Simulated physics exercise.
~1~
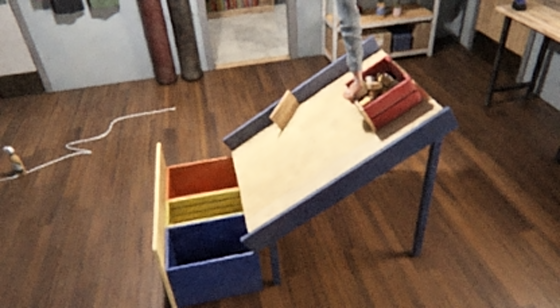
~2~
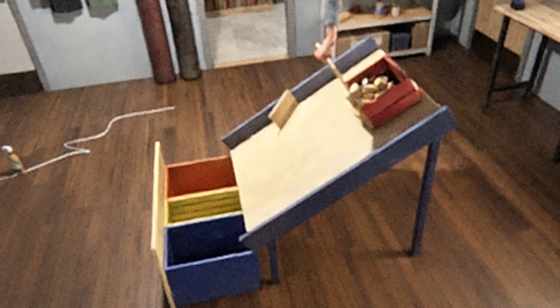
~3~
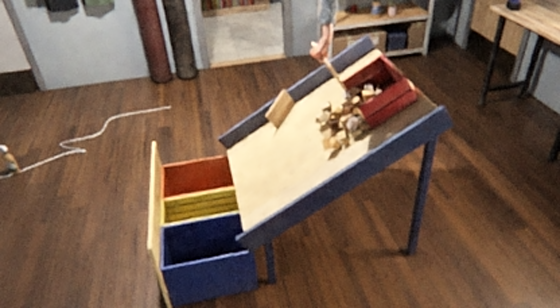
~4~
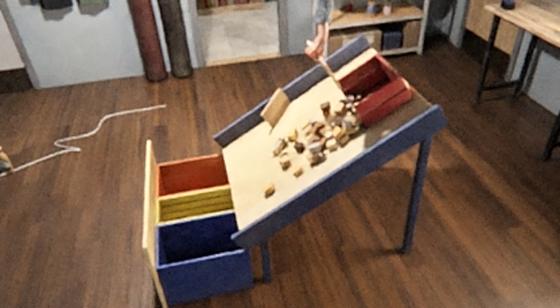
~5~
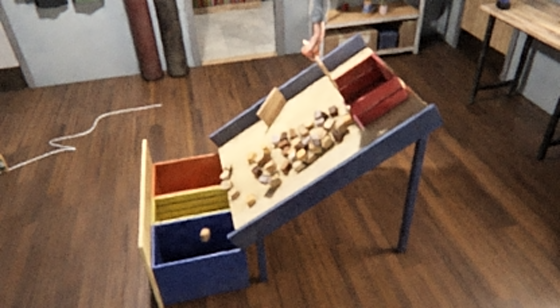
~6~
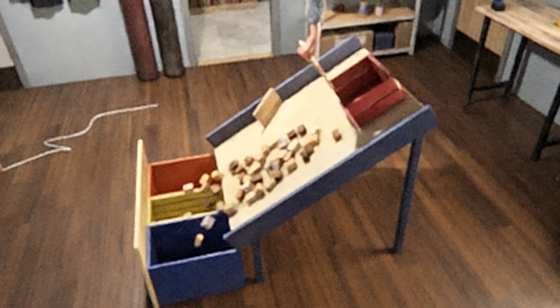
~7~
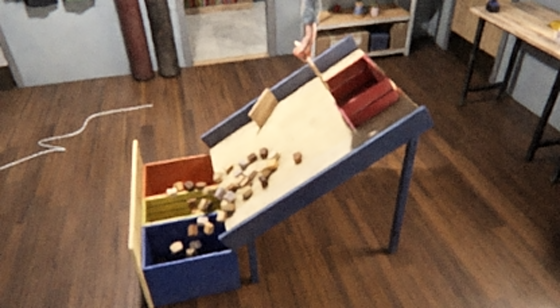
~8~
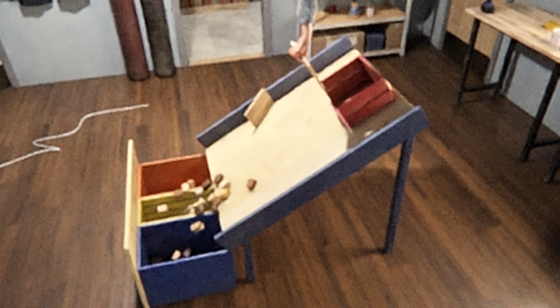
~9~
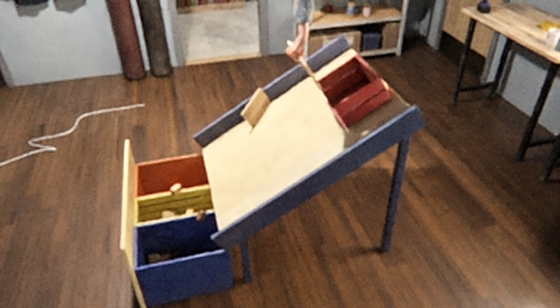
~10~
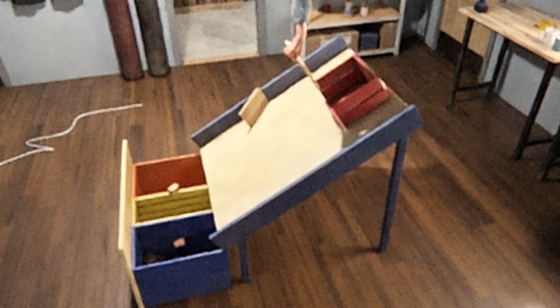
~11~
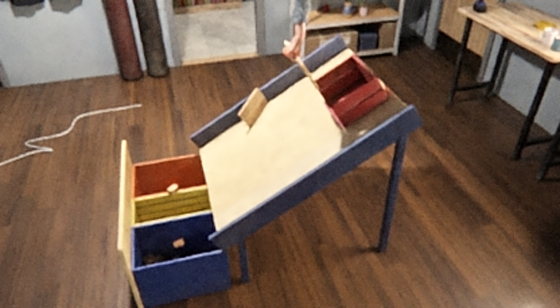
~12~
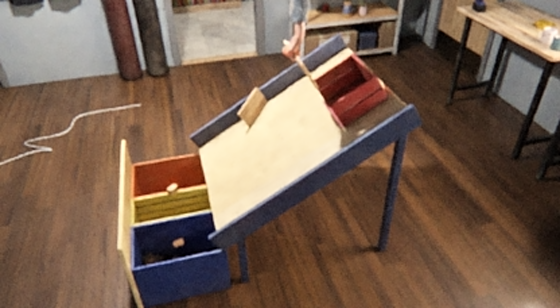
In a room with a dark wooden floor, seen from above and to one side, a pale sloping table with blue edges leans down to the left towards orange, yellow and blue bins. A small angled board stands on the slope, and a red pen full of wooden blocks sits at the top. A hand at the far edge lifts the gate away, and the blocks spill out, spread and tumble down the slope. They drop into the bins, mostly the yellow and blue ones, as the view drifts slightly right. Finally, the slope lies bare and the red pen empty.
